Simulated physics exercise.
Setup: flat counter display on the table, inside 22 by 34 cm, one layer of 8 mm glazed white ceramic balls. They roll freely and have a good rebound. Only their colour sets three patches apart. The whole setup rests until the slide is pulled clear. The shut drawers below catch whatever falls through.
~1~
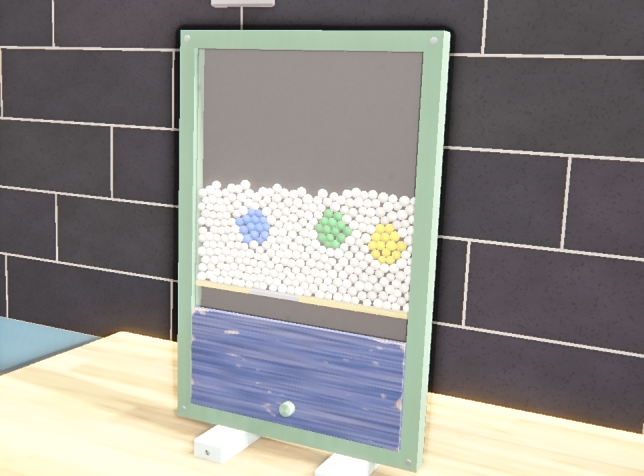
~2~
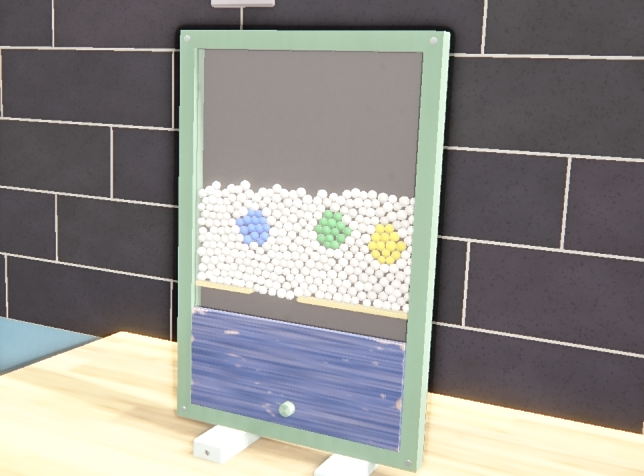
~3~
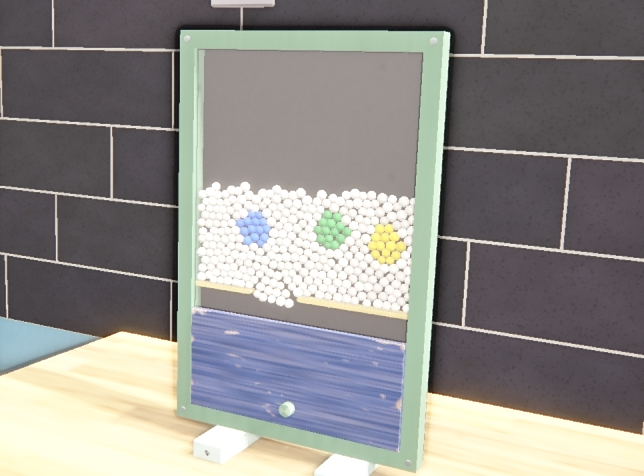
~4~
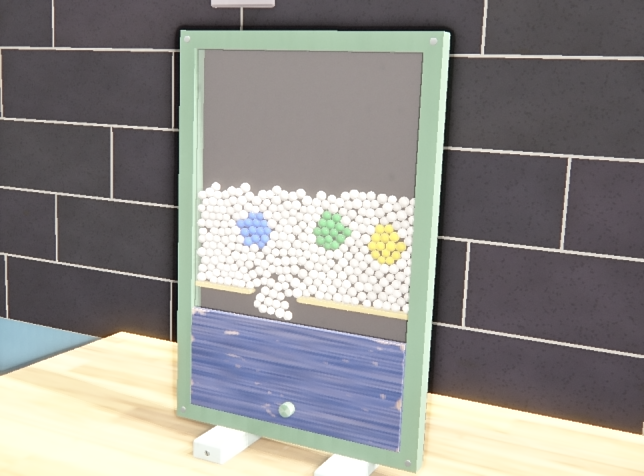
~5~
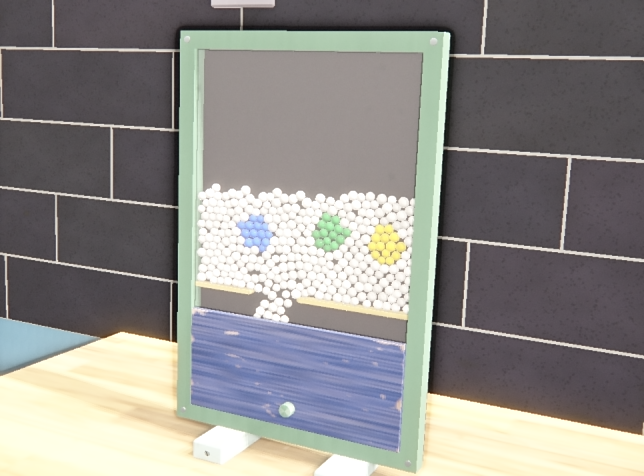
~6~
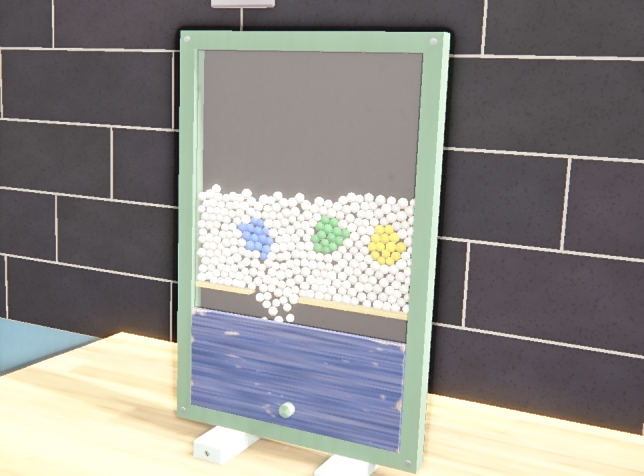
White balls trickle through a gap beneath the pile as the blue patch sinks slightly.
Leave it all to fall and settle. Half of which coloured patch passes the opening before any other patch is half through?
That is the blue patch.
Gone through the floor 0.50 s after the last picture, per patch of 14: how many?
Tally by patch: Blue = 14, green = 12, yellow = 0.
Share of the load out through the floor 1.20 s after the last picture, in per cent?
80 per cent, give or take.
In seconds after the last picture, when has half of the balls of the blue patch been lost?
Close to 0.2 seconds.
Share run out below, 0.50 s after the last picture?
Some 50 percent by that moment.
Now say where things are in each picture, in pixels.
The first frame shows about 340 balls; load centre (299, 241); blue patch (254, 226); green patch (332, 230); yellow patch (386, 245); slide (248, 290) to (304, 299).
The second frame shows load centre (299, 241); 0 out.
The third frame shows load centre (298, 243); 5 out.
The fourth frame shows load centre (297, 245); 10 out.
The fifth frame shows load centre (304, 250); 15 out.
The sixth frame shows load centre (300, 246); 22 out; blue patch (257, 237); green patch (328, 236); yellow patch (385, 246).
Then, 0.15 s later than the last picture, 20 % are out; out of 14, blue 3, green 0, yellow 0.
Then, 0.50 s later than the last picture, 50 % are out; out of 14, blue 14, green 11, yellow 0.
Then, 1.20 s later than the last picture, 80 % are out; out of 14, blue 14, green 14, yellow 6.
All still 3.2 s after it, 90 % are out; out of 14, blue 14, green 14, yellow 11; half out at blue 0.22 s, green 0.43 s, yellow 1.26 s.
